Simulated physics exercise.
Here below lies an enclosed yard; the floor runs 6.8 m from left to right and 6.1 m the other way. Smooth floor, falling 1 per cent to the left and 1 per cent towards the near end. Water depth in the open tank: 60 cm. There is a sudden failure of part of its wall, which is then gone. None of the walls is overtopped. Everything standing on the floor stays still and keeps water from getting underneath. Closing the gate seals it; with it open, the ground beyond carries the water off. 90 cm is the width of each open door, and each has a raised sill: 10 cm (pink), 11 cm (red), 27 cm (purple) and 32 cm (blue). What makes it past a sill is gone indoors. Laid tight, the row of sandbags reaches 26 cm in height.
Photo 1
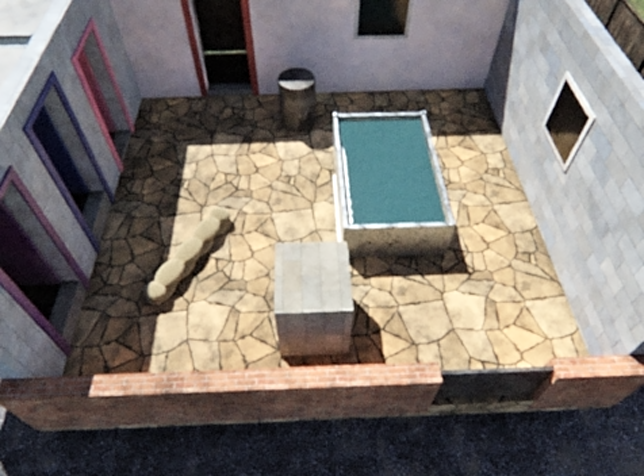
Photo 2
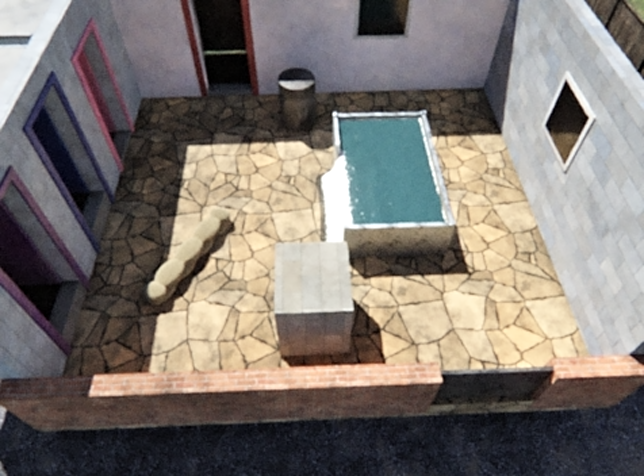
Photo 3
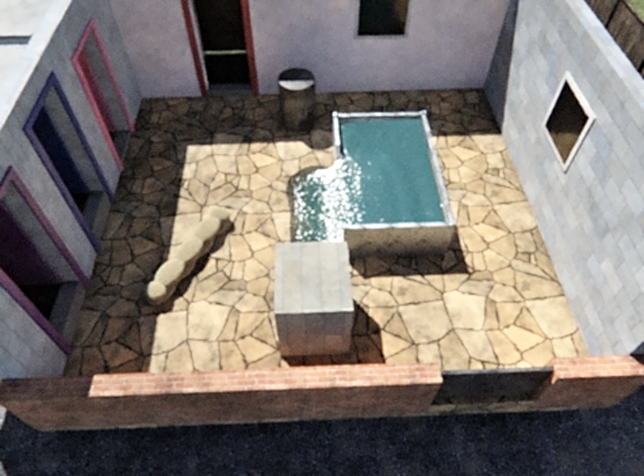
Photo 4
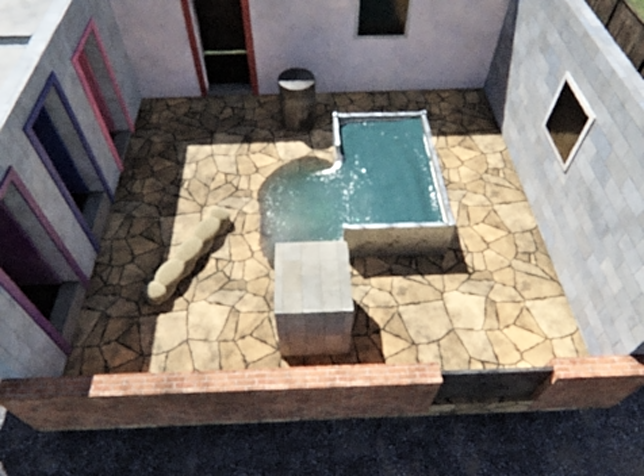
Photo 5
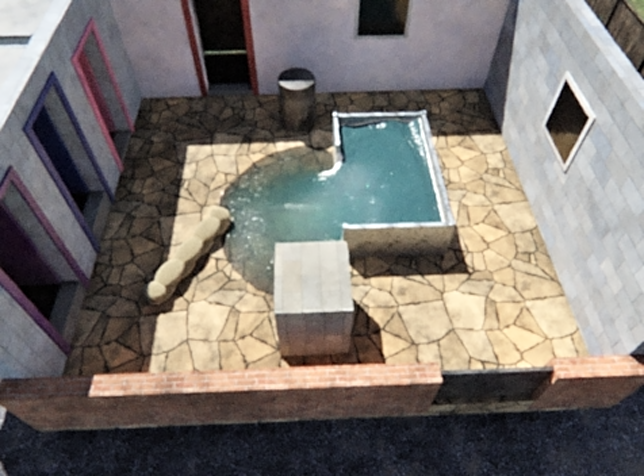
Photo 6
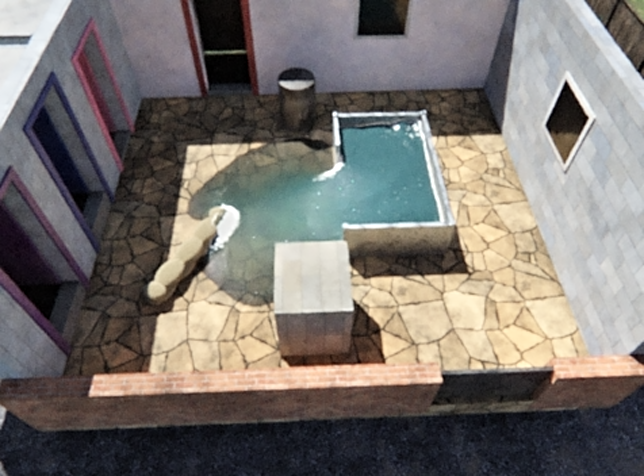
The clip shows a walled, stone-paved yard with a raised tank of blue-green water. Water bursts from the tank's left side, spreads leftward across the paving past a pale block, and meets the end of a sandbag row.
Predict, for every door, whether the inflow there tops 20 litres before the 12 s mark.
Prediction: At the pink door it tops 20 litres; at the red door it falls short of 20 litres; at the purple door it falls short of 20 litres; at the blue door it falls short of 20 litres.
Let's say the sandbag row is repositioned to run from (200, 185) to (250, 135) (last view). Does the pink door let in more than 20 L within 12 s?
Compared to the limit, pink stays inside.
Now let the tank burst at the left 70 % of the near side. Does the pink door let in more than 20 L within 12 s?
Against the limit, pink does not exceed it.
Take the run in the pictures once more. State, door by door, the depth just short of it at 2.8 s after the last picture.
Readings (cm): Pink = 14; red = 5; purple = 17; blue = 9.
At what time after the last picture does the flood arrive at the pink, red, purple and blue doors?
Pink = 0.9 s, red = 2.6 s, purple = 1.6 s, blue = 0.4 s.
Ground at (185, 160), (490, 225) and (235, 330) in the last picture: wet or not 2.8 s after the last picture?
In turn: Flooded, dry, under water.
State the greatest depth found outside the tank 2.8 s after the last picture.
Up to near 29 cm.
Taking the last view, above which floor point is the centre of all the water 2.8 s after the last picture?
Balance point at about (229, 241).
Then, 0.7 s after the last picture water covers 30 % of the floor and is deepest (38 cm) near (231, 227); pink door not reached, red door not reached, purple door not reached, blue door 10 cm at the sill, 0 L in.
Then, 1.5 s after the last picture water covers 40 % of the floor and is deepest (44 cm) near (56, 402); pink door 21 cm at the sill, 15 L in, red door not reached, purple door not reached, blue door 16 cm at the sill, 0 L in.
Then, 2.8 s after the last picture water covers 50 % of the floor and is deepest (29 cm) near (56, 402); pink door 14 cm at the sill, 56 L in, red door 5 cm at the sill, 0 L in, purple door 17 cm at the sill, 0 L in, blue door 9 cm at the sill, 0 L in.
Then, 6.3 s after the last picture water covers 75 % of the floor and is deepest (14 cm) near (187, 101); pink door 8 cm at the sill, 71 L in, red door 13 cm at the sill, 0 L in, purple door 9 cm at the sill, 0 L in, blue door 9 cm at the sill, 0 L in.
Then, 11.3 s after the last picture water covers 95 % of the floor and is deepest (12 cm) near (56, 402); pink door 7 cm at the sill, 73 L in, red door 3 cm at the sill, 3 L in, purple door 10 cm at the sill, 0 L in, blue door 10 cm at the sill, 0 L in.
